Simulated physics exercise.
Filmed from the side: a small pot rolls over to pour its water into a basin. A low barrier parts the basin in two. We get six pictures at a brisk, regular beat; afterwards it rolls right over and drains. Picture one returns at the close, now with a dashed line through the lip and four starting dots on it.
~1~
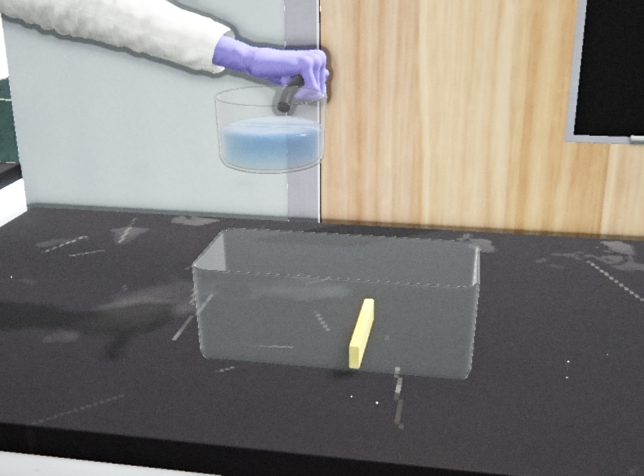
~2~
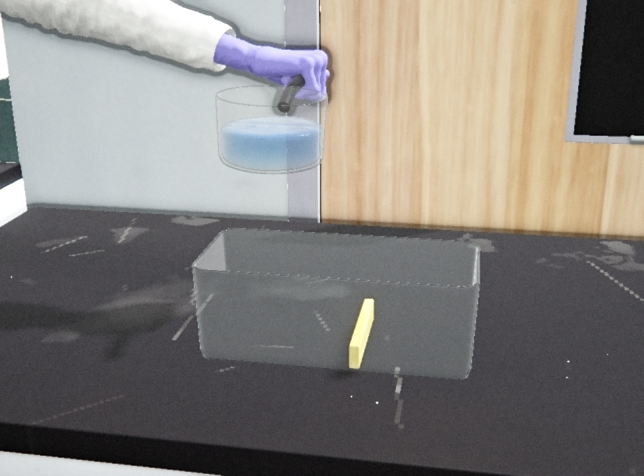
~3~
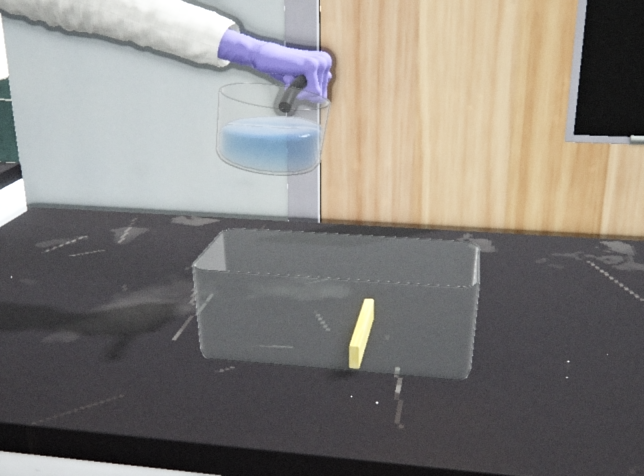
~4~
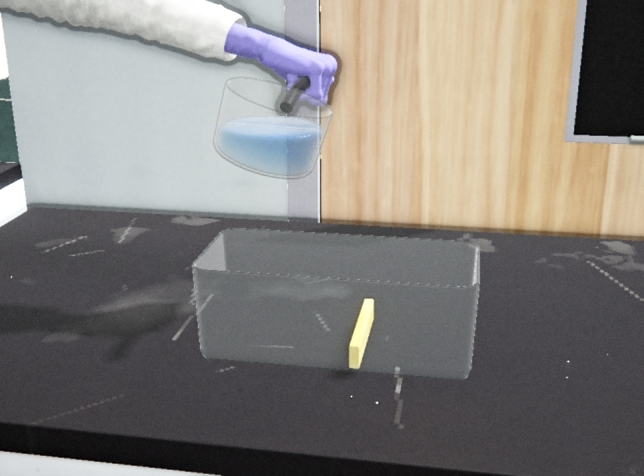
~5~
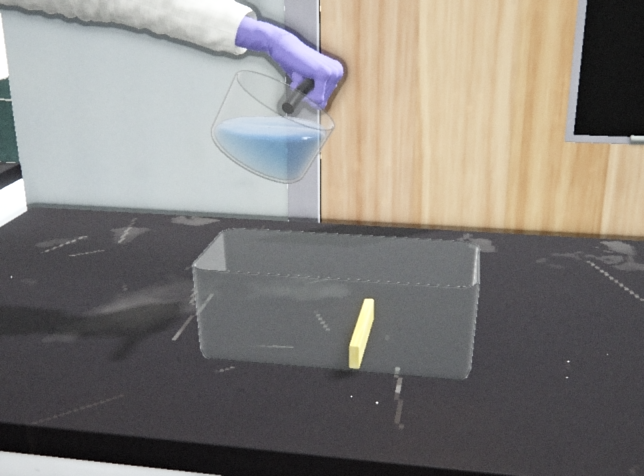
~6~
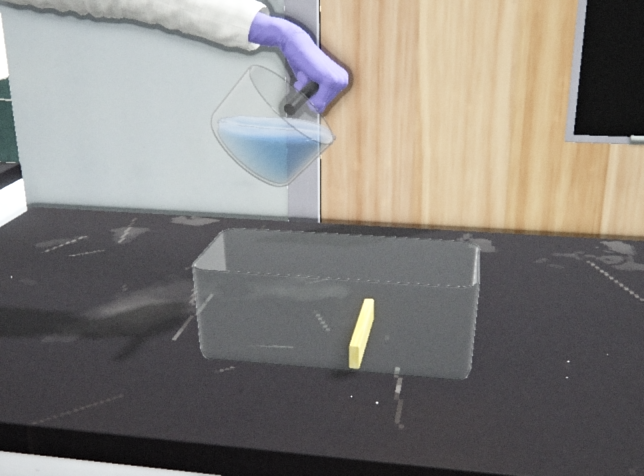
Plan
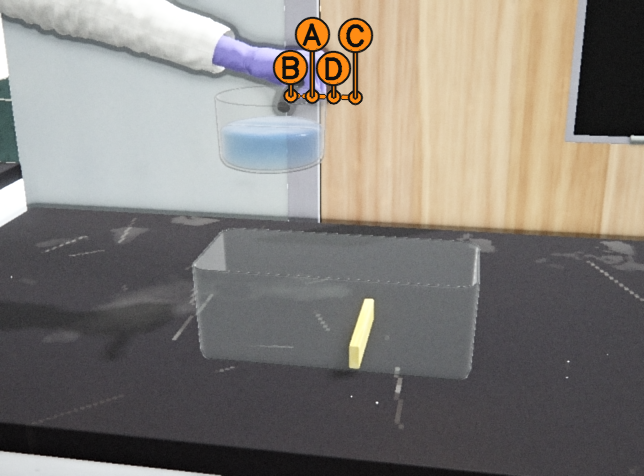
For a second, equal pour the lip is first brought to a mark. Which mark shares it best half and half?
A.
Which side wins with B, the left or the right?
More ends on the left.
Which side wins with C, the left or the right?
More ends on the right.
On the marked copy, A at (312, 96); B at (290, 95); C at (355, 97); D at (333, 96).
Choosing A, about 45 % ends left of the wall and 54 % right of it.
Choosing B, about 84 % ends left of the wall and 16 % right of it.
Choosing C, about 10 % ends left of the wall and 89 % right of it.
Choosing D, about 12 % ends left of the wall and 87 % right of it.
